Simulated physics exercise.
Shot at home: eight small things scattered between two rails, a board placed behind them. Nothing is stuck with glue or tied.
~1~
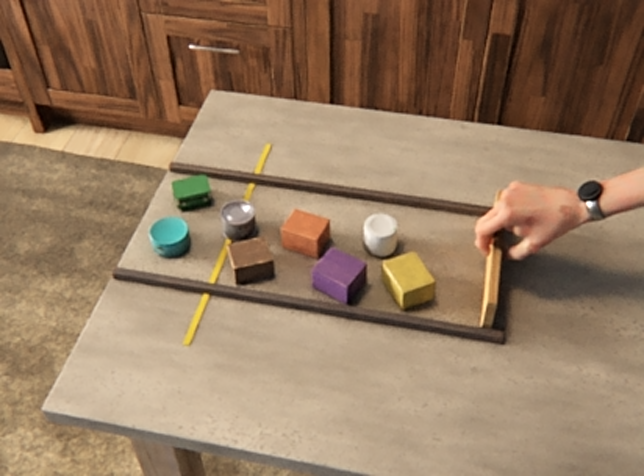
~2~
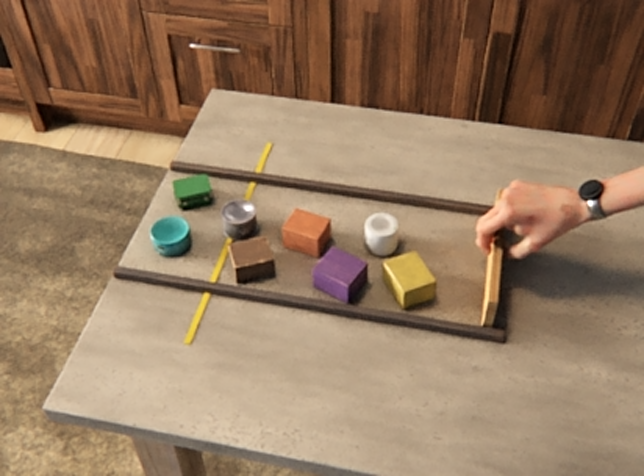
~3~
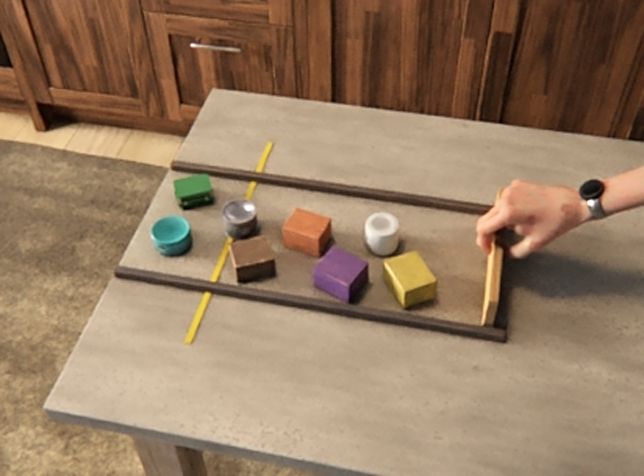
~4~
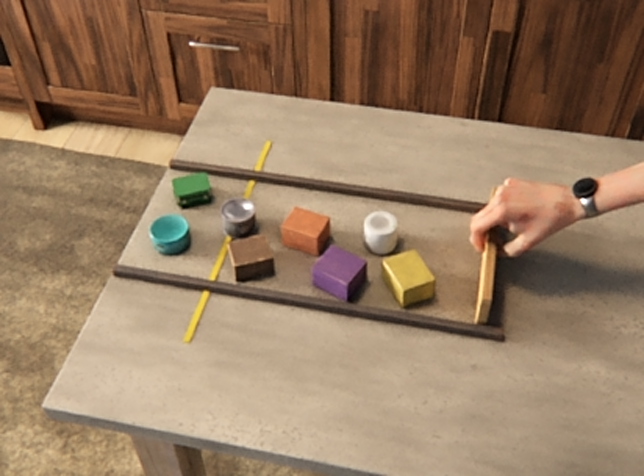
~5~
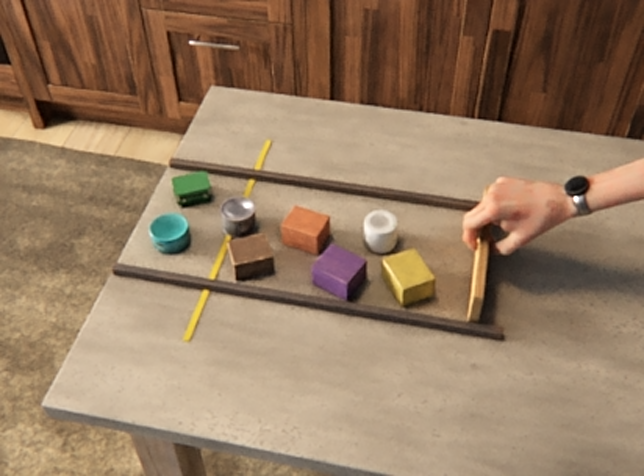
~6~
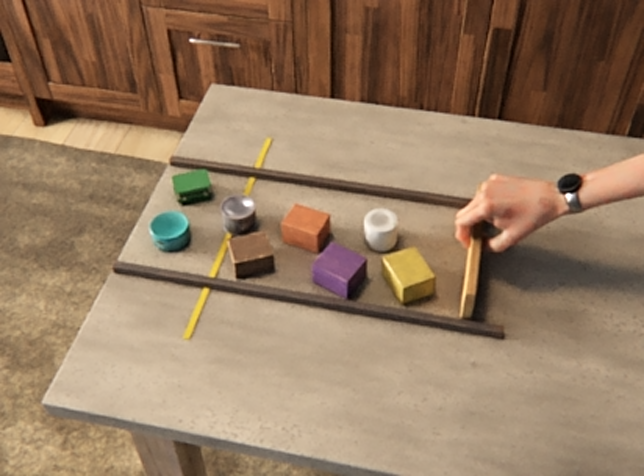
A hand slides a wooden board slightly left between two rails, toward several small unmoving objects.
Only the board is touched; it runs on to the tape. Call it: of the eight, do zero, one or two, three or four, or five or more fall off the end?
One or two fall off.
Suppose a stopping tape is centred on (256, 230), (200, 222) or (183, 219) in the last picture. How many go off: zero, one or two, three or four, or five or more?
Going through the tapes in order, the count is one or two, then three or four, then 5 or more.
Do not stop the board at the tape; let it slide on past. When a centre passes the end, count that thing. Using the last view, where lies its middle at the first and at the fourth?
At (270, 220) for the first, at (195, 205) for the fourth.
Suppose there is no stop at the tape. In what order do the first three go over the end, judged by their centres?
Earliest first: The turquoise tub, then the brown block, then the grey pot.
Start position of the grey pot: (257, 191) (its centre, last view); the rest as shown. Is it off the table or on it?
What happens is that the grey pot rests there.
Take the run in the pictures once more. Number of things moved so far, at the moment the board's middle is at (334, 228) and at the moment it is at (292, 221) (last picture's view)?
So far 5, and 7 at the second.
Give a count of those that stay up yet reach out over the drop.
The total comes out at 2.
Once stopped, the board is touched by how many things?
Contact count: 2.
Early on, none off yet; turquoise tub at rest near (171, 231); green case at rest near (192, 188); grey pot at rest near (239, 215).
A while later, none off yet; turquoise tub travelled about its own width near (139, 224); green case at rest near (192, 188); grey pot travelled about its own width near (190, 206).
Finally, the number that fall off is one or two; lost, turquoise tub.
